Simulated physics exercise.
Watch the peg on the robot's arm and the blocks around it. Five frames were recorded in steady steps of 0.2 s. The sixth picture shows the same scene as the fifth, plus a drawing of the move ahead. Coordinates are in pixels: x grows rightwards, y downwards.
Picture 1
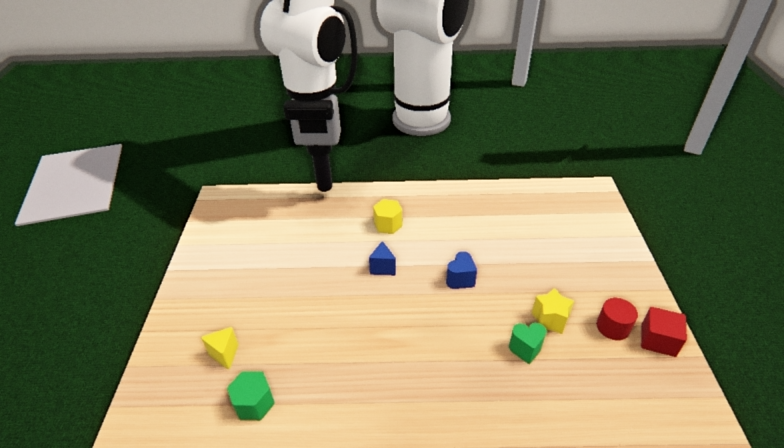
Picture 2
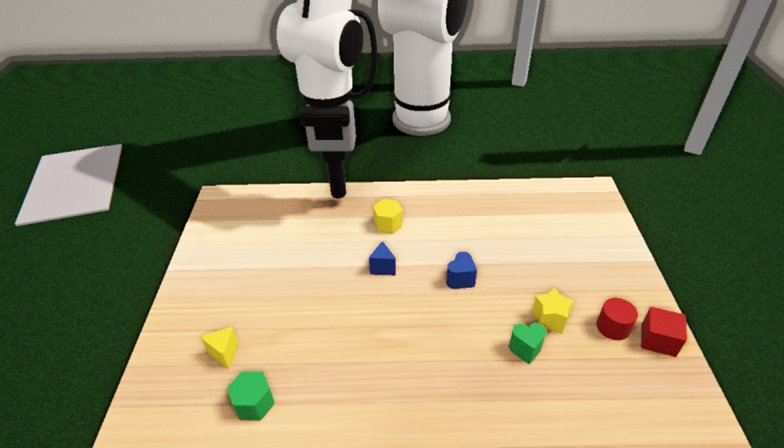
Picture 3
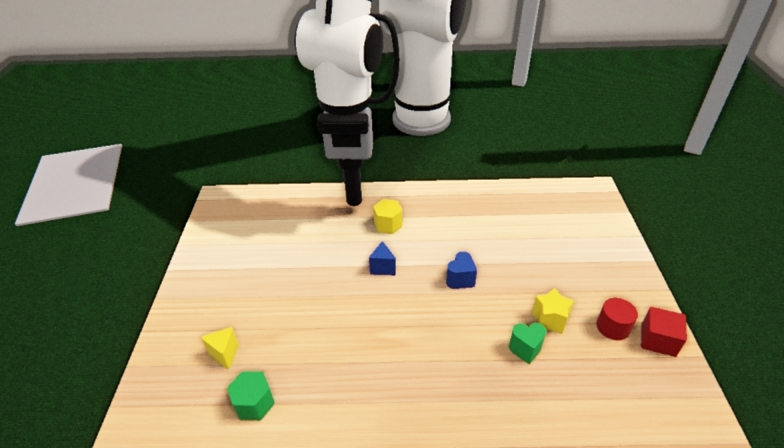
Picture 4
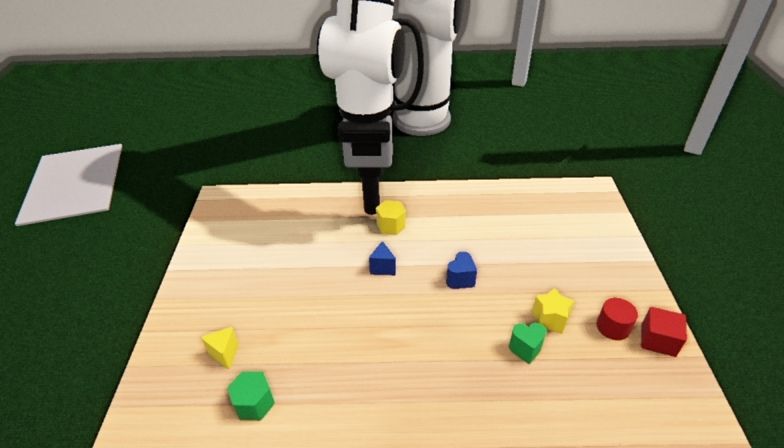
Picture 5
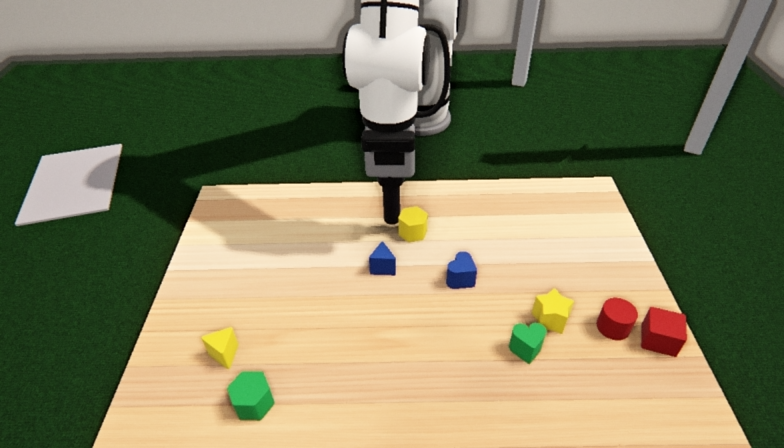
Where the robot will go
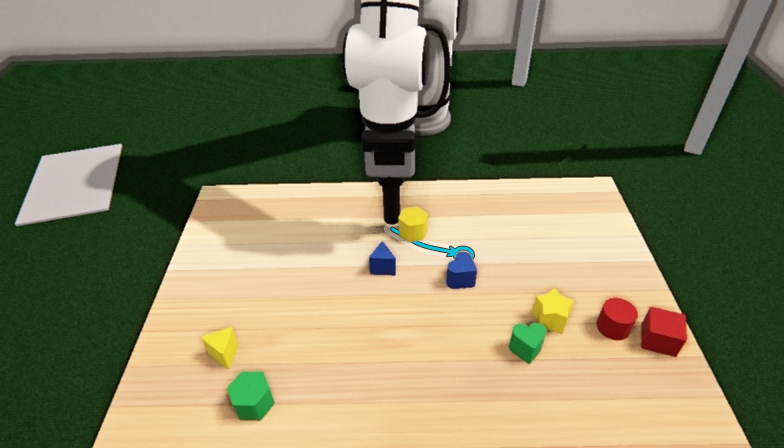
The clip shows a robot arm above a wooden table scattered with coloured blocks, moving its peg rightward and slightly toward the viewer until it meets the yellow hexagonal block and pushes it a short way right, while the other blocks stay still.
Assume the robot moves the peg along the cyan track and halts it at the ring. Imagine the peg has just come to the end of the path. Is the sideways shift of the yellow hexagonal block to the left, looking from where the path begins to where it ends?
Yes - that is the case.
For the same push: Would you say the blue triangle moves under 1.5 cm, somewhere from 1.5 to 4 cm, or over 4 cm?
Range: Under 1.5 cm.
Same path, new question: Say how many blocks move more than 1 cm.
Blocks displaced: 1.
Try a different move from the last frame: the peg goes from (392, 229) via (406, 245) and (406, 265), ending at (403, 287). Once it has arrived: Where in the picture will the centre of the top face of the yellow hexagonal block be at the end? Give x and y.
Pixel (426, 221).
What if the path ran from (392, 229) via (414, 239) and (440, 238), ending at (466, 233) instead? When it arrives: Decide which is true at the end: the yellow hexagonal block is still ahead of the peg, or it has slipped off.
At that point it is up front.
Path on the board, from (392, 229) through (424, 246) to (464, 254).
On the path given first. One third of the way, peg at (413, 232); yellow hexagonal block at (436, 221), turned 40° anticlockwise.
Two thirds of the way, peg at (438, 240); yellow hexagonal block at (457, 222), turned 80° anticlockwise.
At the end, peg at (465, 245); blue triangle in place; yellow hexagonal block at (470, 222), turned 135° anticlockwise; blue heart-shaped block in place.
